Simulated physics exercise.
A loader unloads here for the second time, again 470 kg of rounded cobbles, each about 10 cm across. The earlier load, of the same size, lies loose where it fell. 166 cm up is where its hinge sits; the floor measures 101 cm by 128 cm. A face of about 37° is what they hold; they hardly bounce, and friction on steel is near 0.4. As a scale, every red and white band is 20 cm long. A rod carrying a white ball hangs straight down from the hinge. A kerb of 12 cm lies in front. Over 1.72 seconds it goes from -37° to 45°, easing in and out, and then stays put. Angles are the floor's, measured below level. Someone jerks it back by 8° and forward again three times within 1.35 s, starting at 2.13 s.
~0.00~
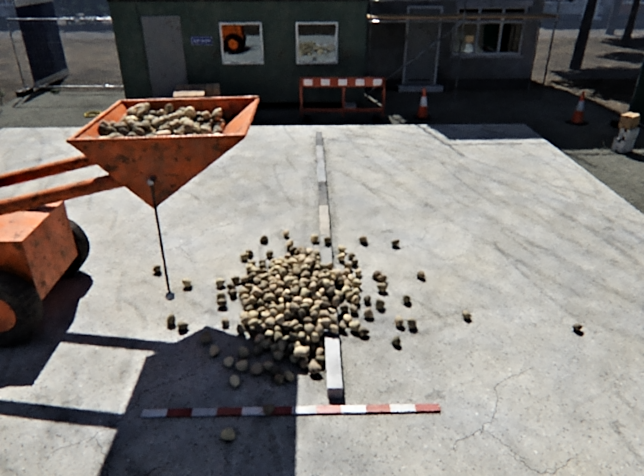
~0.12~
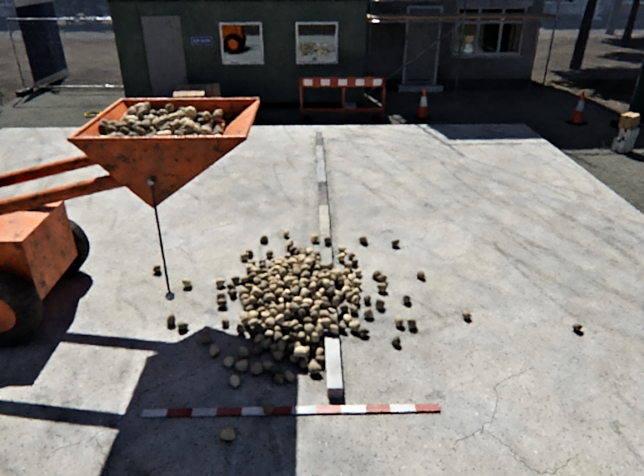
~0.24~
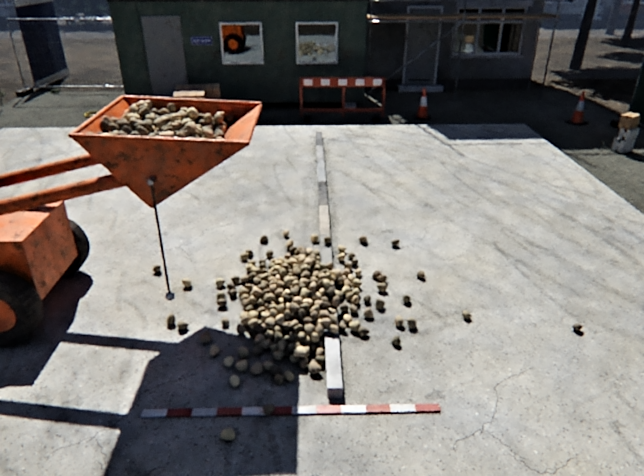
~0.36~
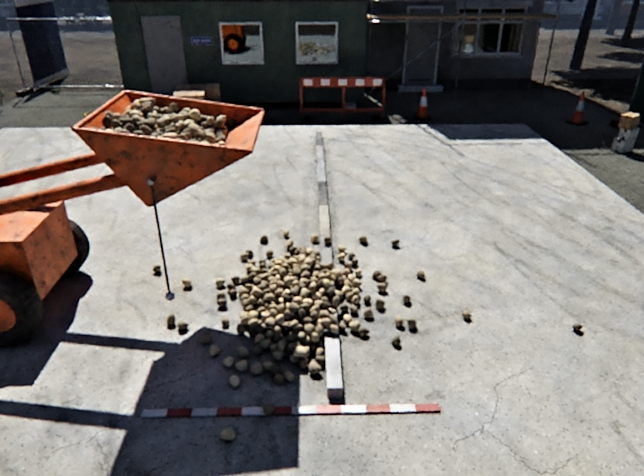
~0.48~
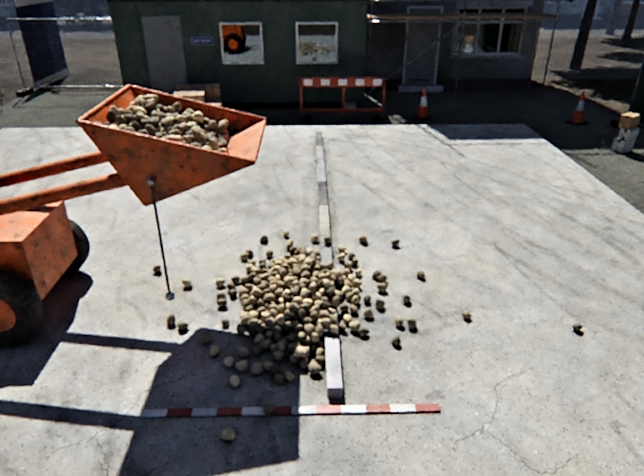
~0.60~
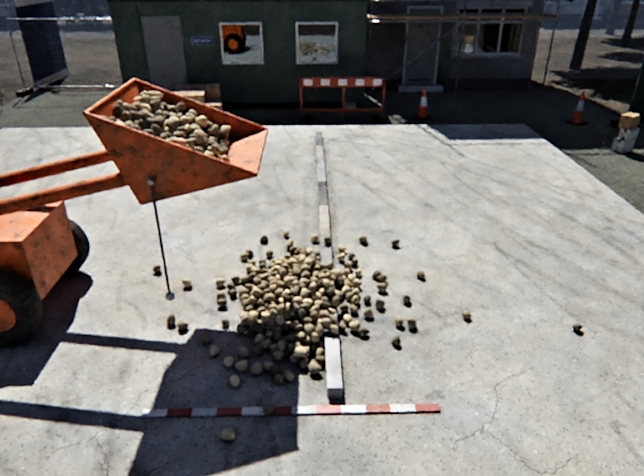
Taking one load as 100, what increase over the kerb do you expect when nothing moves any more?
9 out of 100.
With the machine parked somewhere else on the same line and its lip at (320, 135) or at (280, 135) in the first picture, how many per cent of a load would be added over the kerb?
Some 85 percent, and then 45 percent.
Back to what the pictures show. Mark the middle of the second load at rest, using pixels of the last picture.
I'd put their centre close to (274, 289).
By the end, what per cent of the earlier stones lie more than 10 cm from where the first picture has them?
Around 20 in a hundred.
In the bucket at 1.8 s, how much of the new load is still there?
About 20 percent is still in there.
After 1.3 s the floor is at 32°; in per cent of one load, 98 in the bucket, 91 on this side of the kerb, 11 over the kerb; the foremost stones are at (430, 295).
After 1.8 s the floor is at 45°; in per cent of one load, 18 in the bucket, 171 on this side of the kerb, 11 over the kerb; the foremost stones are at (430, 295).
After 3.9 s the floor is at 45°; in per cent of one load, 0 in the bucket, 181 on this side of the kerb, 19 over the kerb; the foremost stones are at (441, 301).
After 6.8 s the floor is at 45°; in per cent of one load, 0 in the bucket, 181 on this side of the kerb, 19 over the kerb; the foremost stones are at (441, 301). Net gain over the kerb, 9.
